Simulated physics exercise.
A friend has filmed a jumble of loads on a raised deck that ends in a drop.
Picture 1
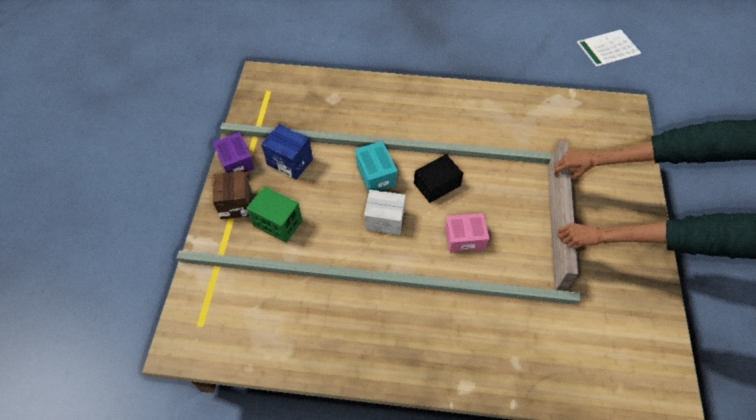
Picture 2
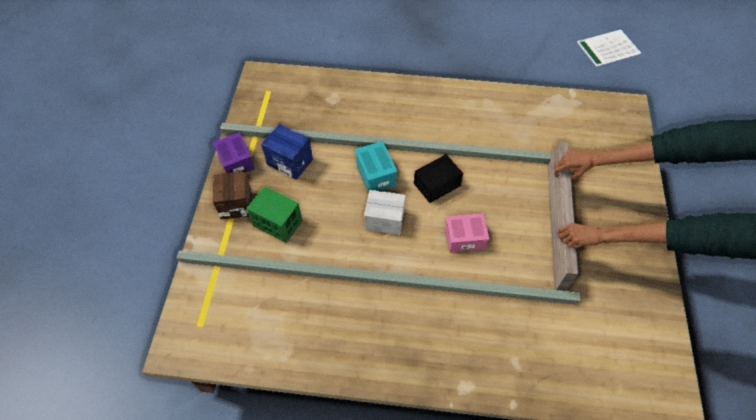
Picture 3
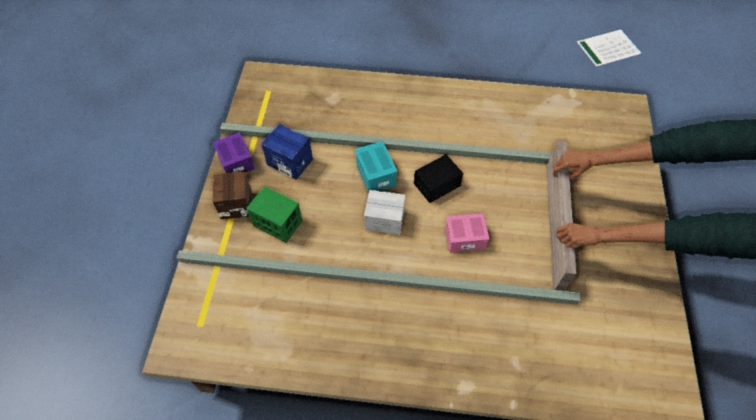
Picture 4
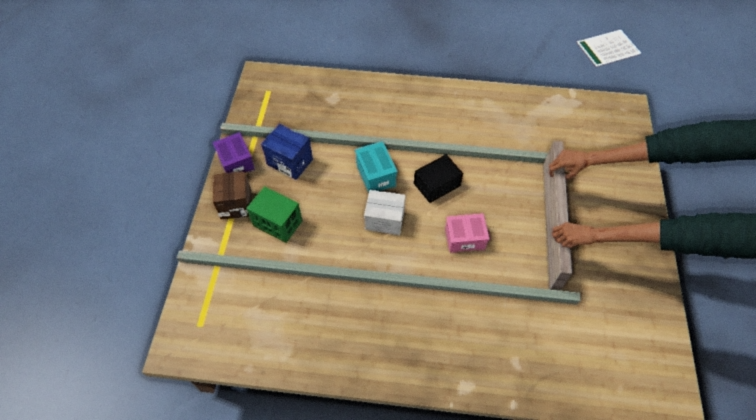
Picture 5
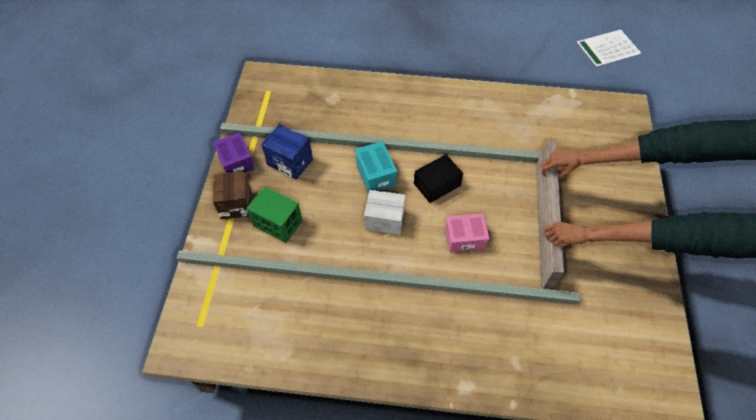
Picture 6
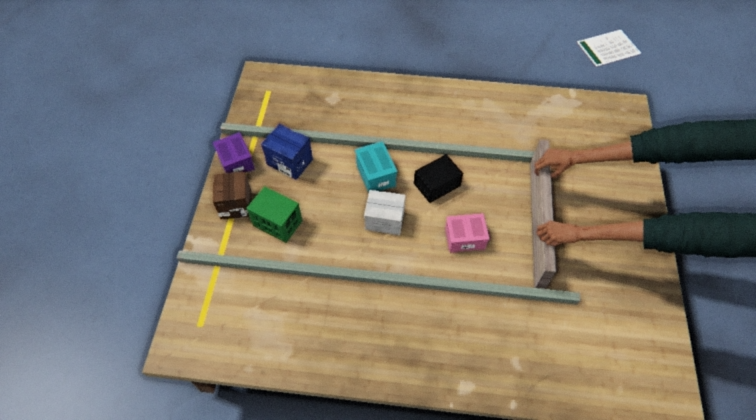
Two hands slide a wooden plank slightly left between the rails, while the coloured boxes stay still.
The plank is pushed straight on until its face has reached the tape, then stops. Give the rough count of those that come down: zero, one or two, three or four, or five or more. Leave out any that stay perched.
Outcome: The number that fall off is five or more.
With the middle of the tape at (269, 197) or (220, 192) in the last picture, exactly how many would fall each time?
Down on the ground: 3 and 7.
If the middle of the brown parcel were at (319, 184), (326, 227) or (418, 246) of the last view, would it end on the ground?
In turn it is lost; holds on; stays on.
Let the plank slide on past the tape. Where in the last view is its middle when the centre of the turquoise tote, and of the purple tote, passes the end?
At (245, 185) for the turquoise tote; at (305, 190) for the purple tote.
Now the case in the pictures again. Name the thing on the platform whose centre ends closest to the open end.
The green crate.
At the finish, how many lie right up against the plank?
It touches 2.
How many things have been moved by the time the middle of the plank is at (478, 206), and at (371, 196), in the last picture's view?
At the one place 1, at the other 5.
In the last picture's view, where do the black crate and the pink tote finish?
Near (226, 173) and (213, 201).
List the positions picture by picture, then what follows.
In the first frame, purple tote (234, 156); brown parcel (233, 195); blue parcel (288, 152); plank (562, 214); tape (239, 194).
In the second frame, brown parcel (233, 196); plank (562, 214).
In the third frame, blue parcel (288, 152); green crate (275, 215).
In the fourth frame, purple tote (234, 156); black crate (438, 178).
In the fifth frame, brown parcel (233, 196); white parcel (385, 213).
In the sixth frame, purple tote (234, 156); brown parcel (233, 196); blue parcel (288, 152); plank (542, 212); tape (239, 194).
Early on, none off yet; purple tote at rest near (234, 156); brown parcel at rest near (233, 196); blue parcel at rest near (288, 152).
Finally, the number that fall off is five or more; lost, white parcel, turquoise tote, blue parcel, brown parcel and purple tote.
